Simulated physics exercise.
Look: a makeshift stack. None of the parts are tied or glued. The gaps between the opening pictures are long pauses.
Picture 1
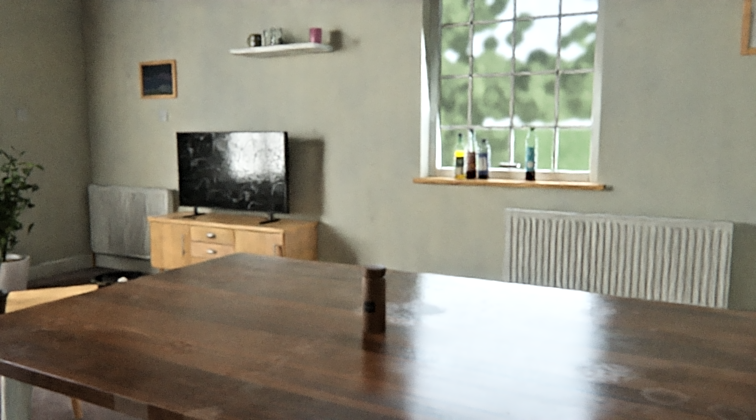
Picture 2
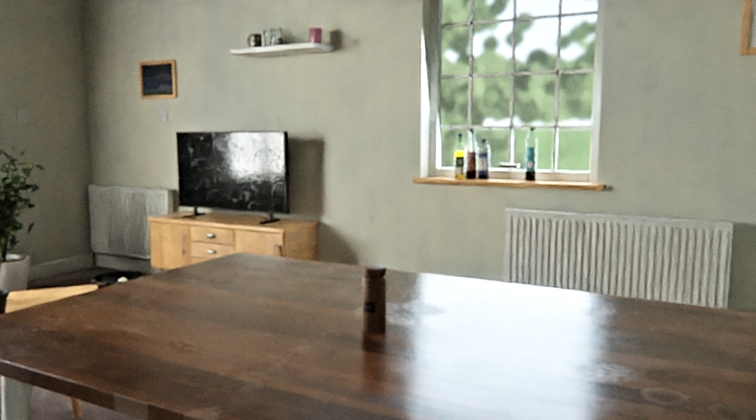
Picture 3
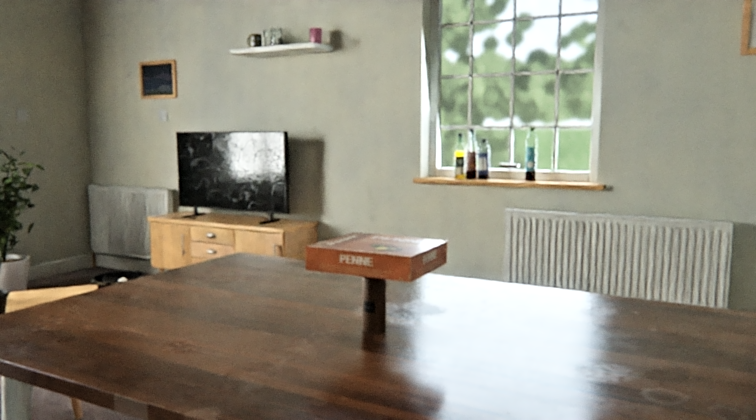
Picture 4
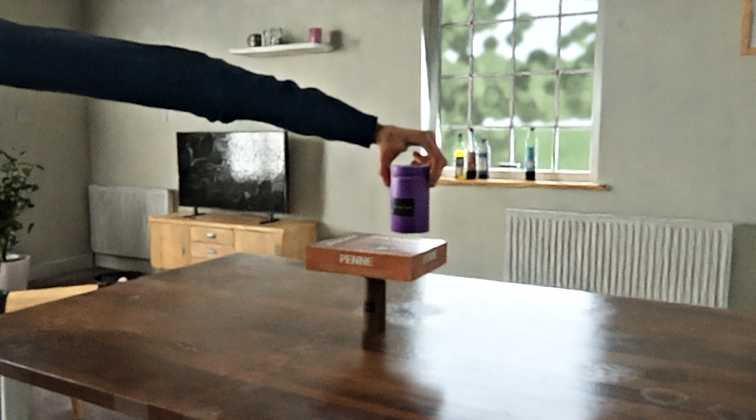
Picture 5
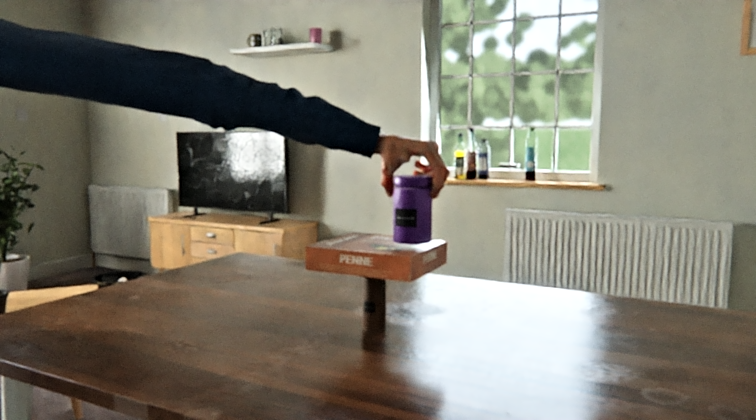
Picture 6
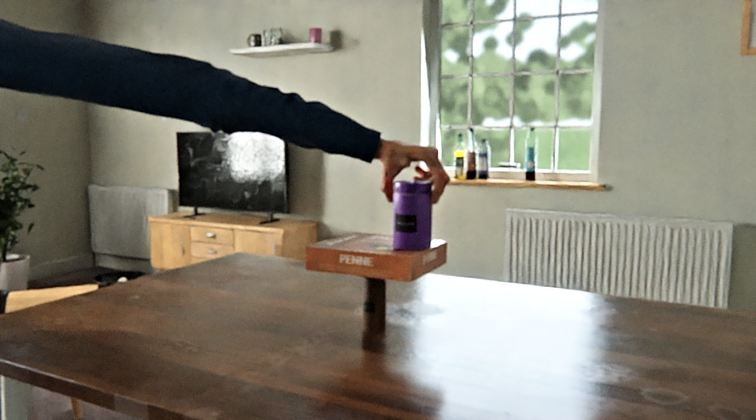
A dark-sleeved arm reaches in from the left, its hand lowering a purple jar onto an orange penne box balanced on a small brown shaker. The fixed view looks across a glossy dark wooden table in a grey-walled room, with a television on a wooden cabinet at left and bottles on the windowsill at right. First the shaker stands alone, then the box is on top, and finally the jar rests toward the box's right side, still gripped.
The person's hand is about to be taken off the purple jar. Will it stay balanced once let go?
The stack does not carry the load.
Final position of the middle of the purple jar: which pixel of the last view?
Around (492, 334).
Then, 0.40 s on from there, purple jar now fallen; orange packet turned 65° from how it was put.
Then, 0.50 s on from there, orange packet now fallen.
Then, 0.60 s on from there, things are still on the move.
Then, 1.20 s on from there, purple jar resting near (488, 337).
In the end, fallen, purple jar and orange packet; brown shaker unmoved. At the end, from the last picture's camera, purple jar near (492, 334). The stack gives way.
